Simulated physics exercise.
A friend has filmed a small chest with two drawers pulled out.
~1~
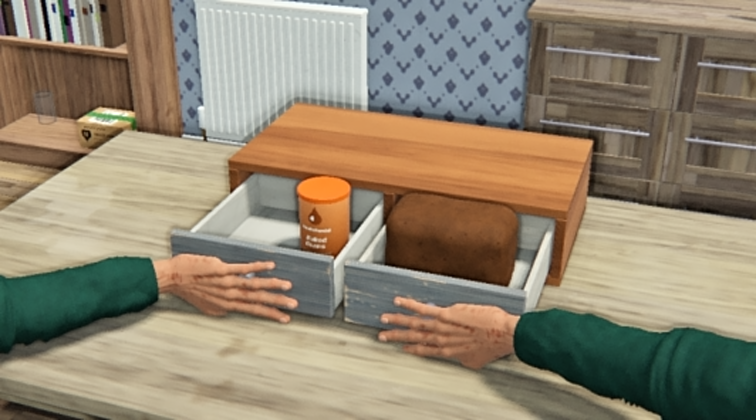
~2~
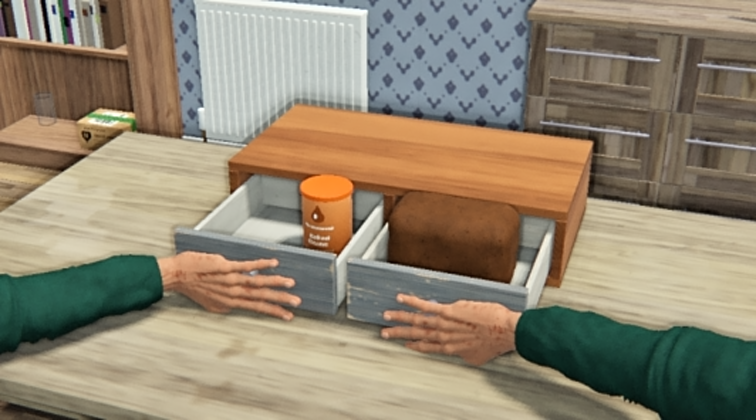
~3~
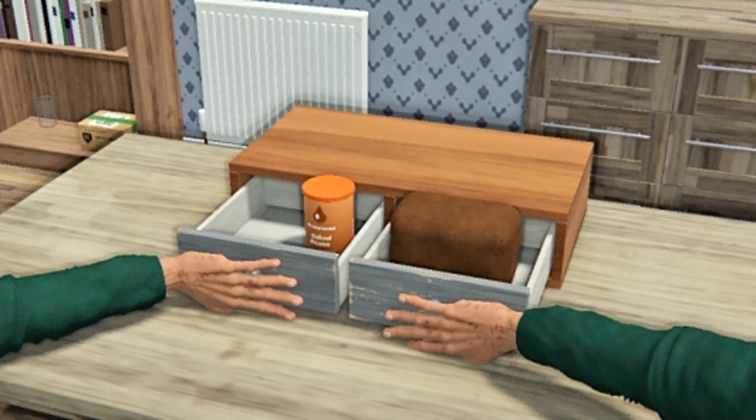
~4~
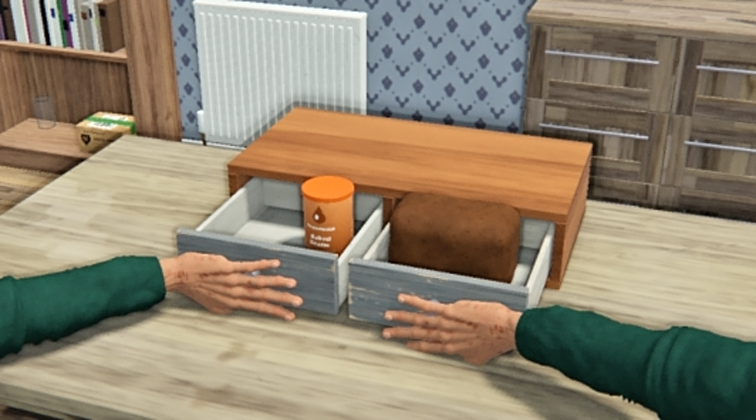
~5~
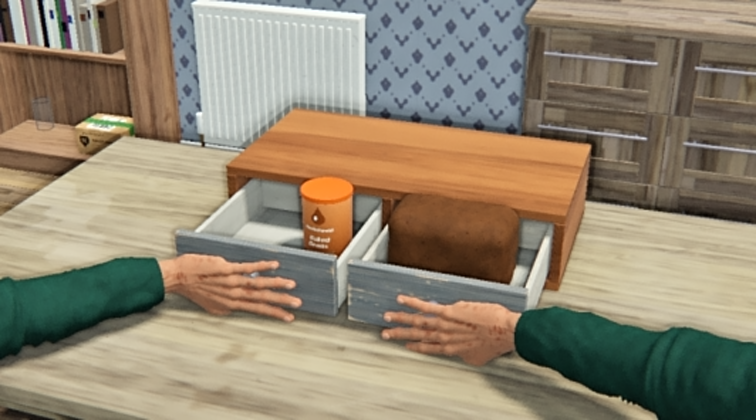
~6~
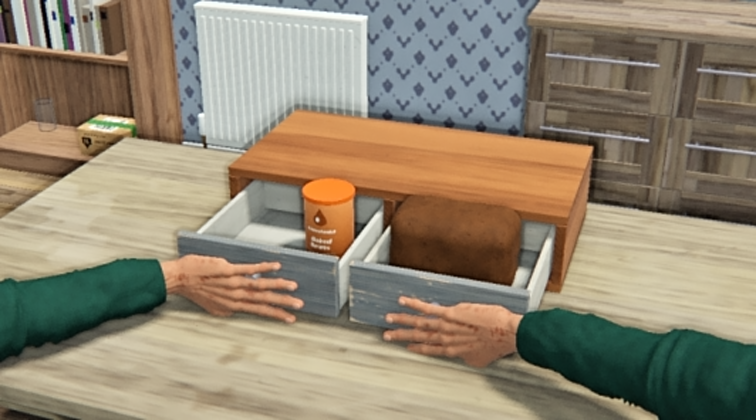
On a pale wooden table, two green-sleeved arms held their hands against the fronts of a small chest's open drawers, an orange tin in the left and a brown loaf in the right, barely moving.
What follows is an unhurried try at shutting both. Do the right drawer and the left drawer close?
In the end the right drawer will not close, the left drawer will not close.
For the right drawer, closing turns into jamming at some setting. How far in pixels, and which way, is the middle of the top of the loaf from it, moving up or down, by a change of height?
Roughly 24 pixels down.
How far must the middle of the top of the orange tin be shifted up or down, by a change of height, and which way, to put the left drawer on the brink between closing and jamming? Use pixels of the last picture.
Roughly 20 pixels down.
Then, 0.38 s later than the last frame, right drawer starting in; left drawer starting in.
Then, 1.08 s later than the last frame, right drawer about half in; left drawer about half in.
When it is over, the right drawer jams; the left drawer jams.
